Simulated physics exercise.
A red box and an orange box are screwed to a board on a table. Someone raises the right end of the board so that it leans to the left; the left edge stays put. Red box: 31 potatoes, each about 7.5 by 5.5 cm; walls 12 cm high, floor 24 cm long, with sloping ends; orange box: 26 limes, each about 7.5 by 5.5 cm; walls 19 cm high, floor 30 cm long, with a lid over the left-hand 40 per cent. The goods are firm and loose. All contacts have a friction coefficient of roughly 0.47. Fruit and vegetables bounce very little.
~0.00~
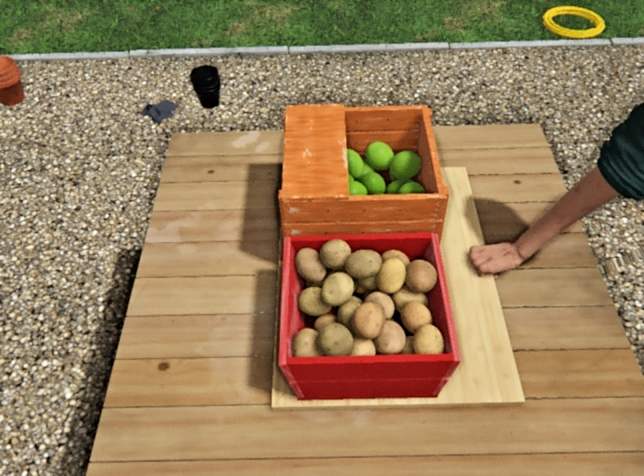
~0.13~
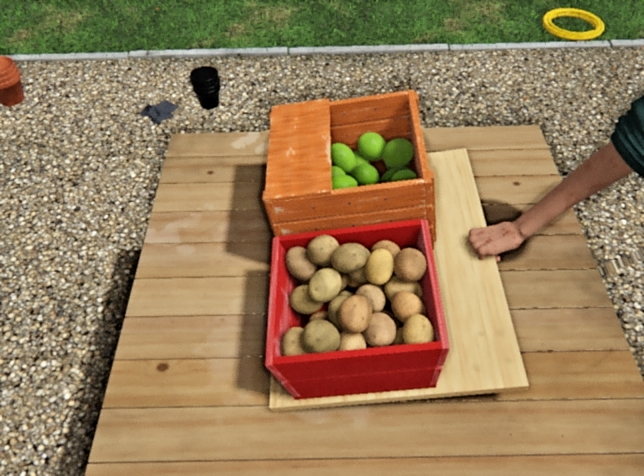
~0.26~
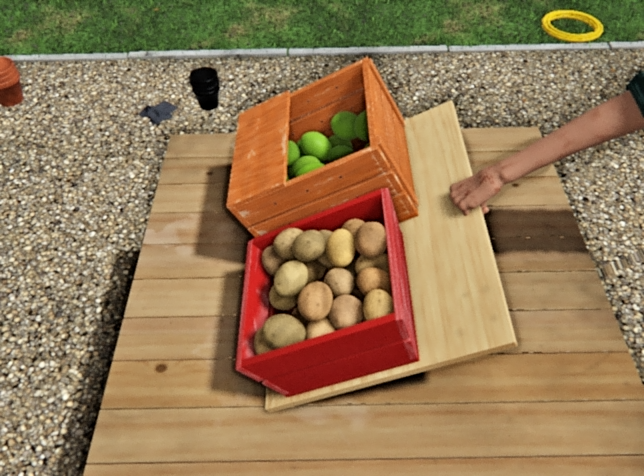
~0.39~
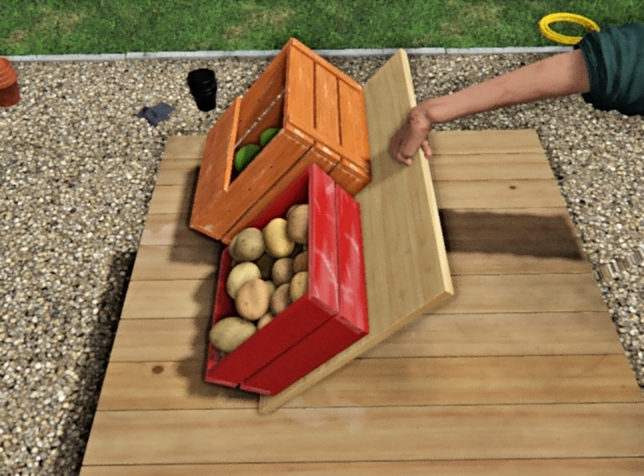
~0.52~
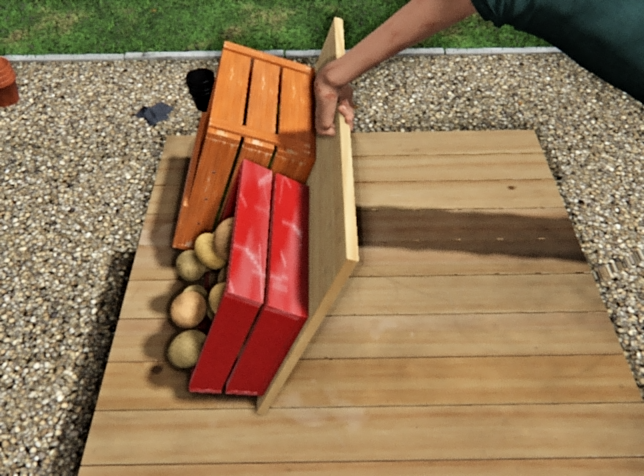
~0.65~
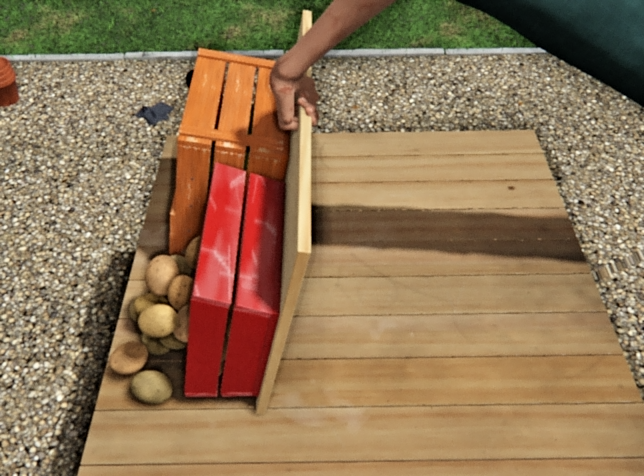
At first, a red box of potatoes and an orange, partly covered box of round green produce sit on a board on a wooden table. A hand lifts the board's right end, tilting both boxes steeply leftward. Potatoes then tumble from the red box onto the table's left side.
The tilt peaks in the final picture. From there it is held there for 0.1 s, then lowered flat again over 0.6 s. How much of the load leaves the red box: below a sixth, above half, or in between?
Out of the red box go more than half of the potatoes.
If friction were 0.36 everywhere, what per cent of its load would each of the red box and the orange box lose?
In that case red box 50, orange box 0 per cent.
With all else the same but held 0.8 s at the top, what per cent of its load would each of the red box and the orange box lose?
Then red box 50, orange box 0 per cent.
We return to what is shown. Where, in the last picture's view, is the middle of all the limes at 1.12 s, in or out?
At about (297, 175).
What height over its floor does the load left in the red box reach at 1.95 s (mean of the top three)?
About 11 cm.
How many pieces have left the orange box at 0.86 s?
About: Orange box 0.
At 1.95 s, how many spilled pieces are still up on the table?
Roughly 5.
After 0.86 s, tilt 71°; 17 of 31 out of the red box and 0 of 26 out of the orange box.
After 1.12 s, tilt 26°; 18 of 31 out of the red box and 0 of 26 out of the orange box.
After 1.48 s, tilt 0°; 19 of 31 out of the red box and 0 of 26 out of the orange box.
Final count (at 1.95 s), 19 of 31 out of the red box and 0 of 26 out of the orange box. Asked share, 19 of 31, 61 per cent.
